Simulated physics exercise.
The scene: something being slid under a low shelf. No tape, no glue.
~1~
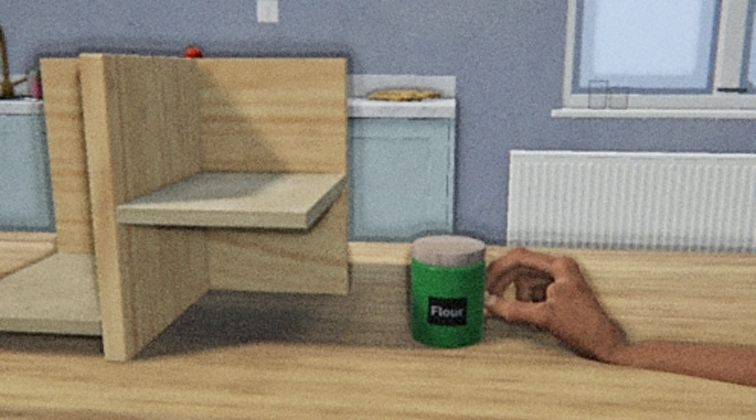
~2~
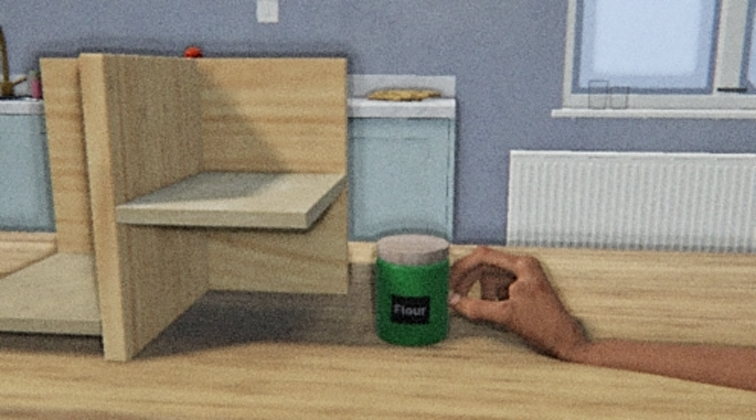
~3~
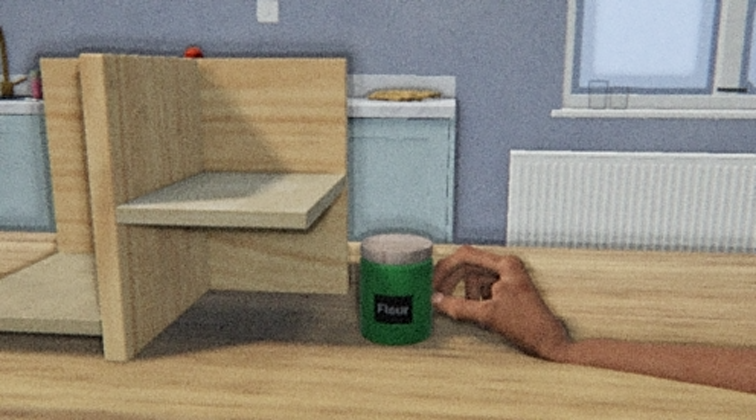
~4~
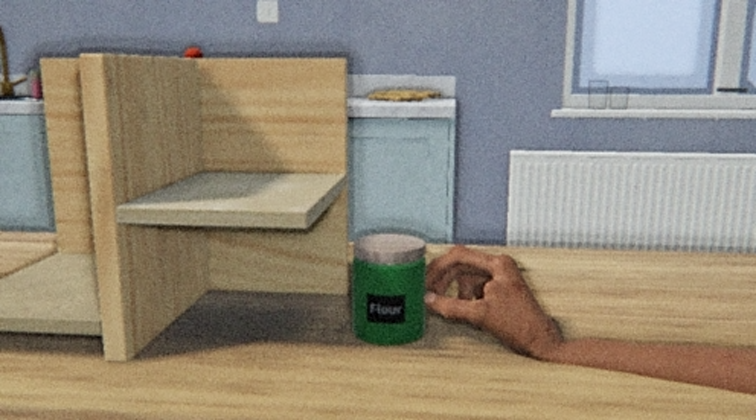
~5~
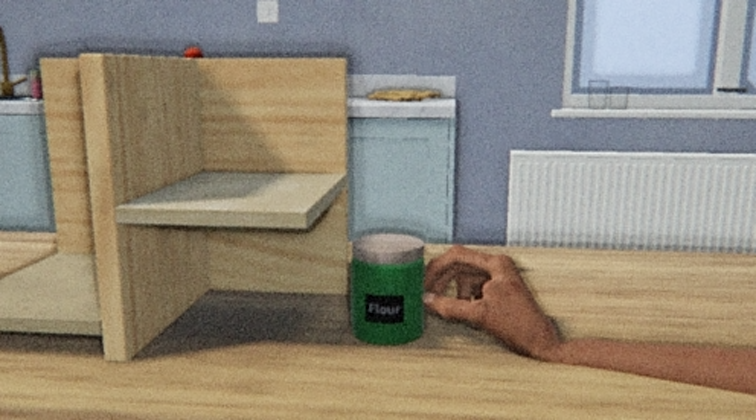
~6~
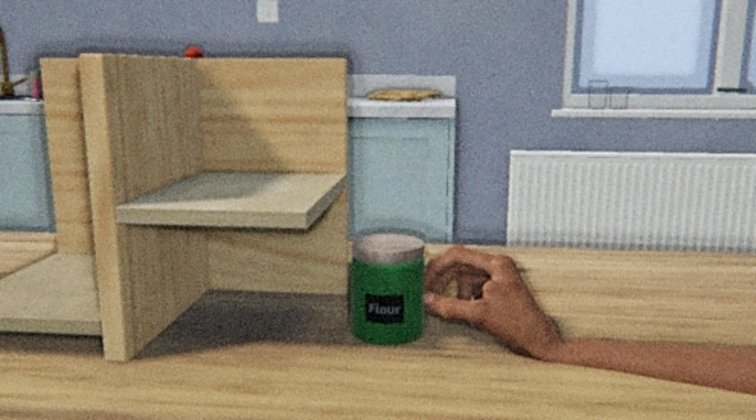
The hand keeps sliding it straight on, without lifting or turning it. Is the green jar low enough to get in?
Outcome: The green jar clears the shelf.
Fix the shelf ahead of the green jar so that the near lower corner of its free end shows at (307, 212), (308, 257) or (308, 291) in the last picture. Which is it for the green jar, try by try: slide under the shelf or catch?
One after another: It fits; goes under; gets stuck.
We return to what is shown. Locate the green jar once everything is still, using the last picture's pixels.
Around (282, 284).
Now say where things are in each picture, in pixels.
In the first frame, hand sliding it forward; green jar (448, 290); shelf (159, 193).
In the second frame, hand sliding it forward; green jar (412, 288); shelf (159, 193).
In the third frame, hand sliding it forward; green jar (396, 288); shelf (159, 193).
In the fourth frame, hand sliding it forward; green jar (389, 288); shelf (159, 193).
In the fifth frame, hand sliding it forward; green jar (388, 288); shelf (159, 193).
In the sixth frame, hand sliding it forward; green jar (388, 288); shelf (159, 193).
Then, 0.36 s on from there, green jar part of the way in near (342, 287).
In the end, the green jar goes under, near (282, 285).
